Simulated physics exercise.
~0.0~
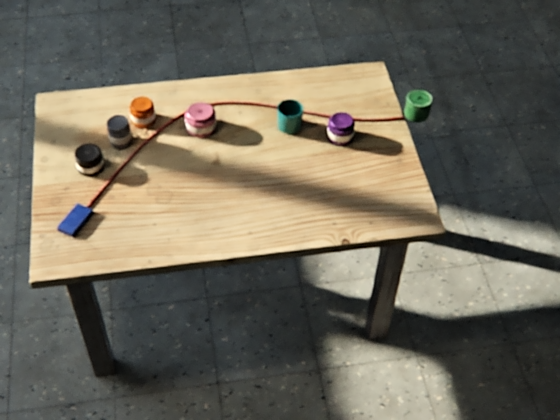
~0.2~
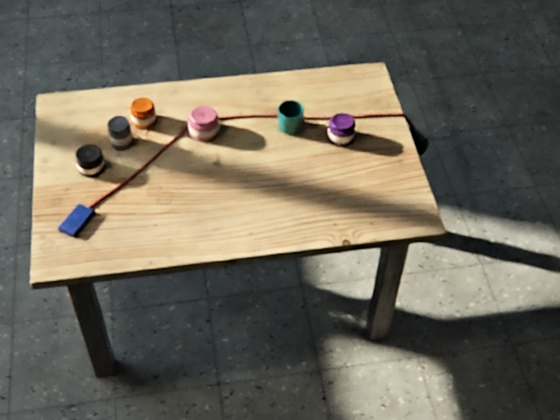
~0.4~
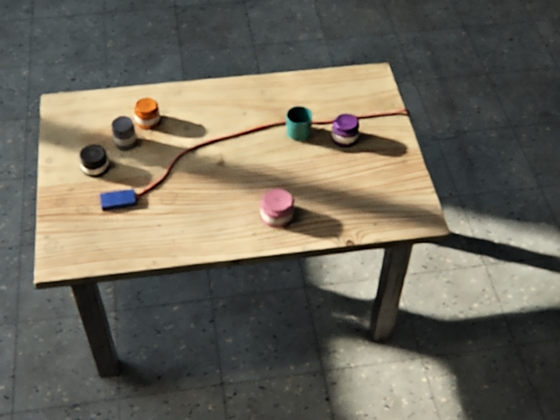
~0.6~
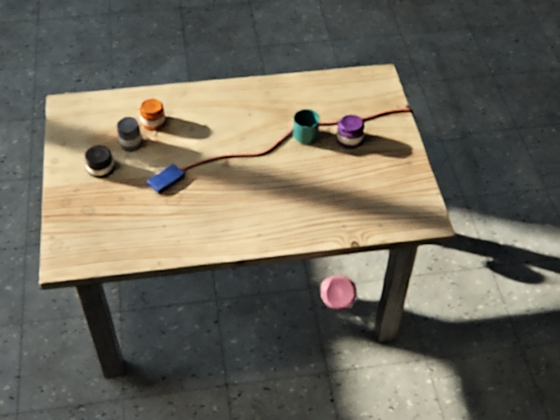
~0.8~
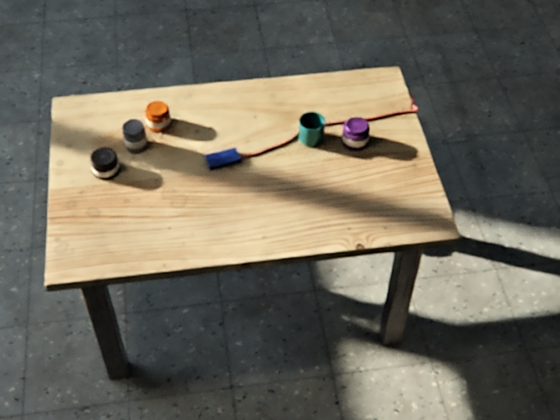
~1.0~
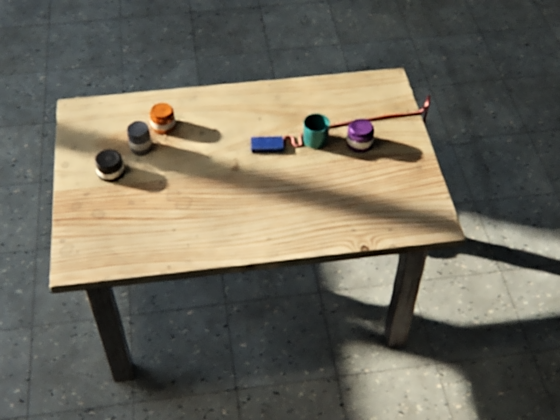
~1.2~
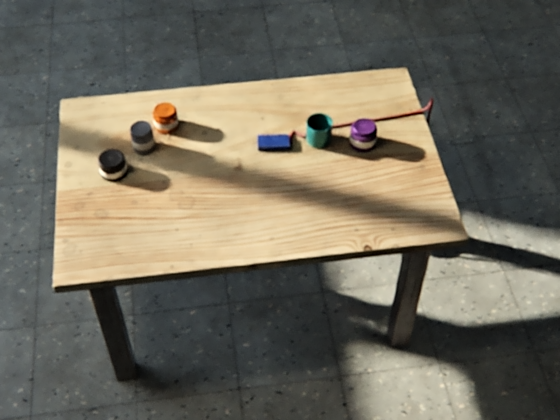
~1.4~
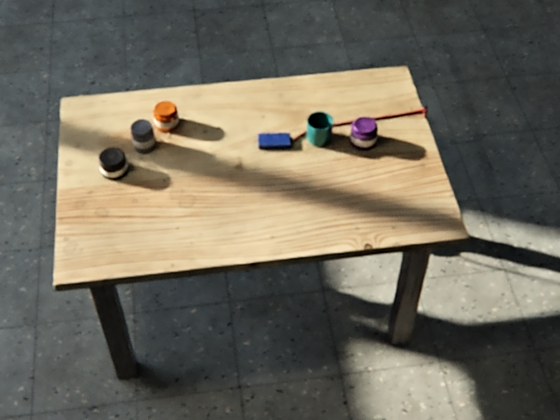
A wooden table stands on a grey tiled floor, seen from above at an angle. Black, grey and orange jars sit at the left, a pink jar near the middle, a teal mug and a purple jar at the right, and a red cable runs from a blue phone to a green speaker at the right edge. The speaker drops, pulling the cable taut. The pink jar slides toward the front and falls off, while the phone is dragged rightward. The phone stops beside the mug, still on the table, with the other jars standing.
